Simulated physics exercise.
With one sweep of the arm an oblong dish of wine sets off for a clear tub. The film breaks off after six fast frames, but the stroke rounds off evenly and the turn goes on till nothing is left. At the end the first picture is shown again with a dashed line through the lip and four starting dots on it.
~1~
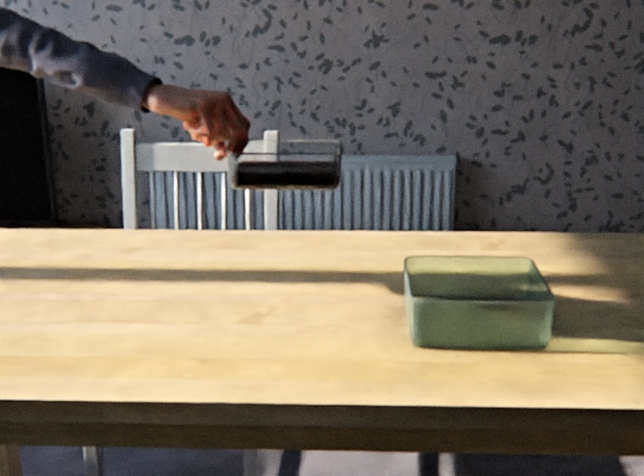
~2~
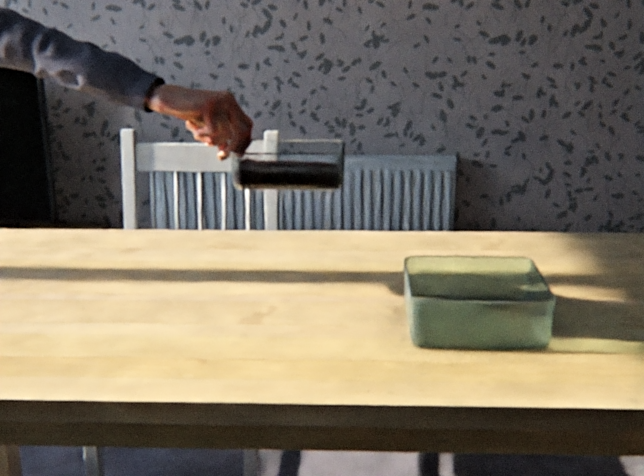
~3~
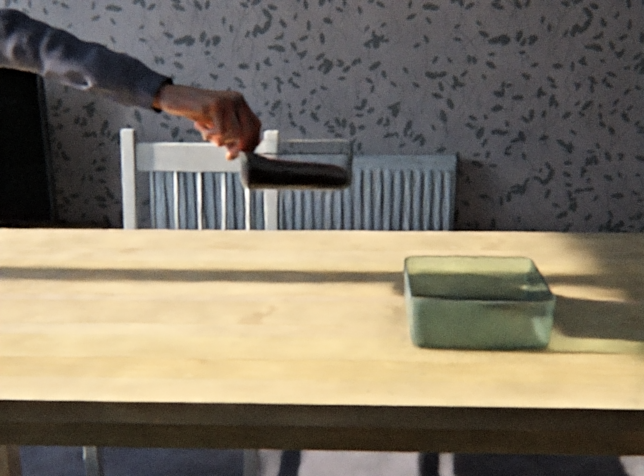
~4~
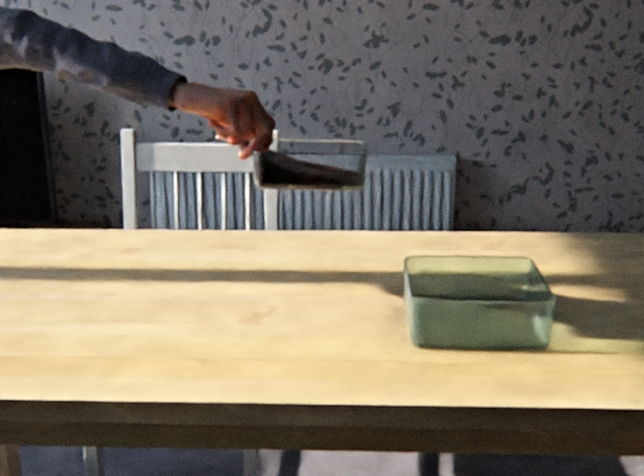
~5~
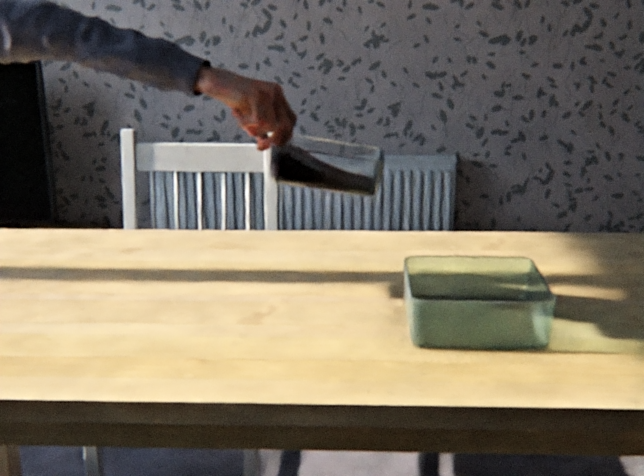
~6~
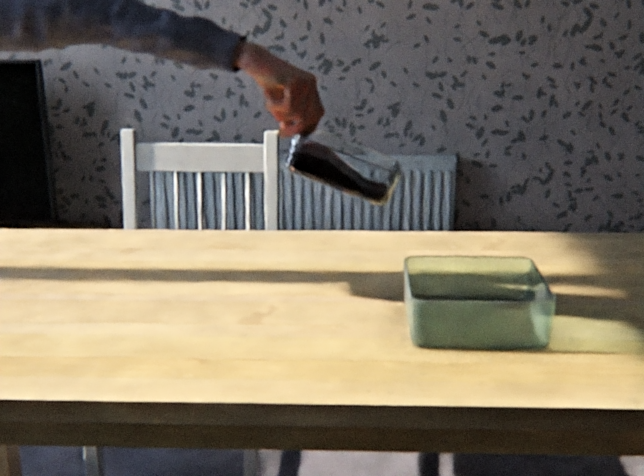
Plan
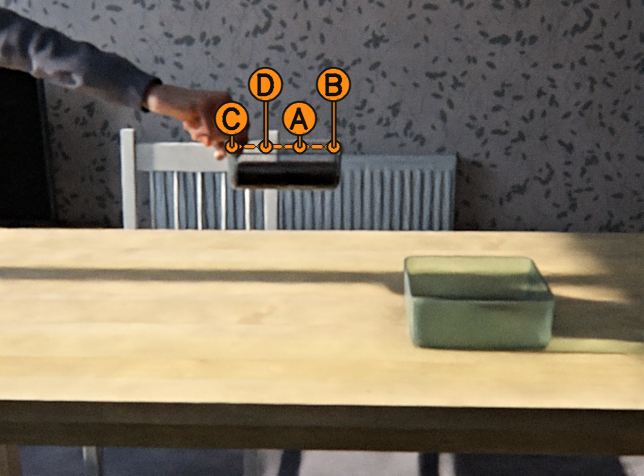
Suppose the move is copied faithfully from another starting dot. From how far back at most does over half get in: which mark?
That is place D.
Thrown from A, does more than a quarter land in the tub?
Yes.
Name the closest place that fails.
Place C.
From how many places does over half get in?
Three.
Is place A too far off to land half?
No, not at all.
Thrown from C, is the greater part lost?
Yes, it does.
In orange, A at (299, 146); B at (333, 146); C at (231, 146); D at (265, 146).
With A, about 70 % lands in the tub, 17 % falls short and 13 % goes beside or beyond.
With B, about 83 % lands in the tub, 13 % falls short and 4 % goes beside or beyond.
With C, about 29 % lands in the tub, 64 % falls short and 7 % goes beside or beyond.
With D, about 68 % lands in the tub, 23 % falls short and 9 % goes beside or beyond.
